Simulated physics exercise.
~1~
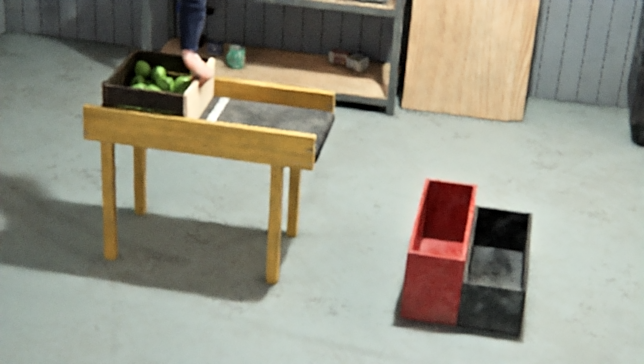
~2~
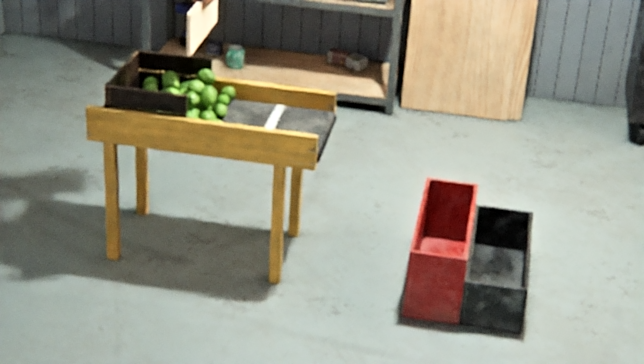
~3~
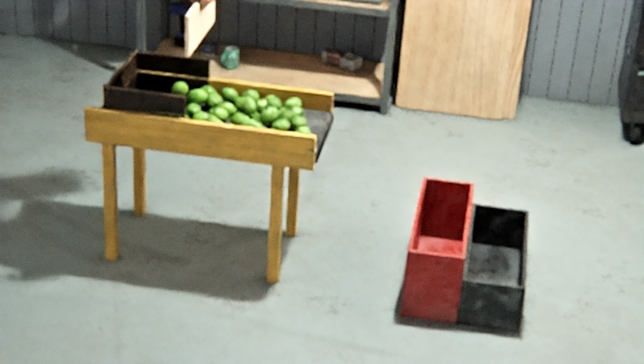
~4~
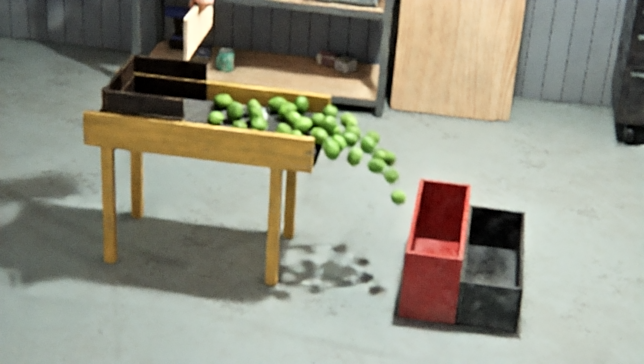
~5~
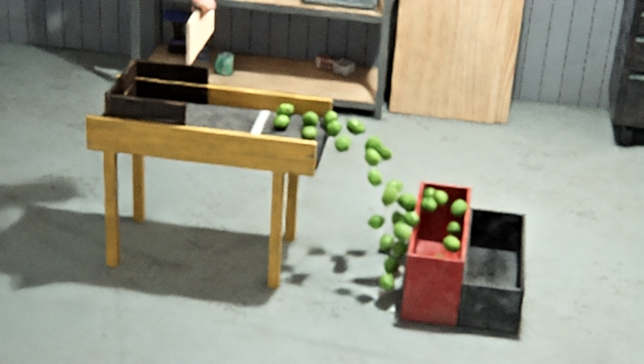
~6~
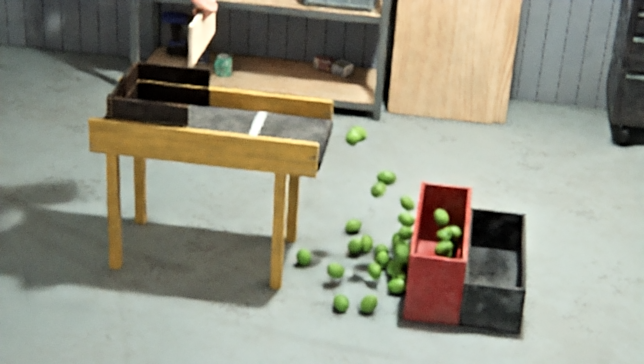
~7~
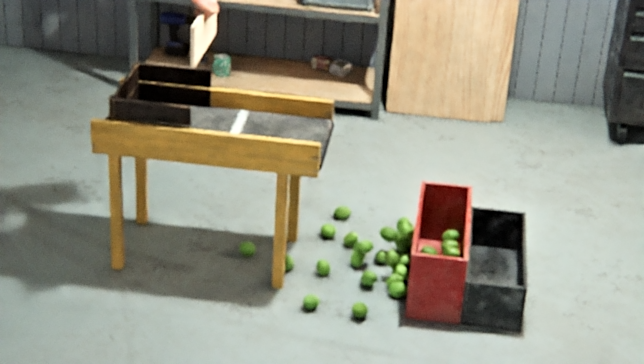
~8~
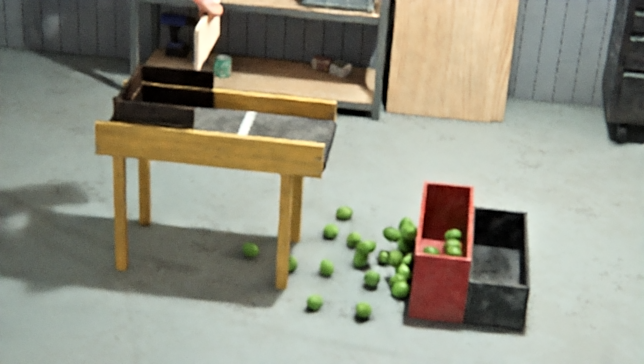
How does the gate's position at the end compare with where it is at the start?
At the start the gate stands upright at the belt, closing off the pen of limes. At the end it is held up above the belt by a hand, still upright, leaving the pen open.
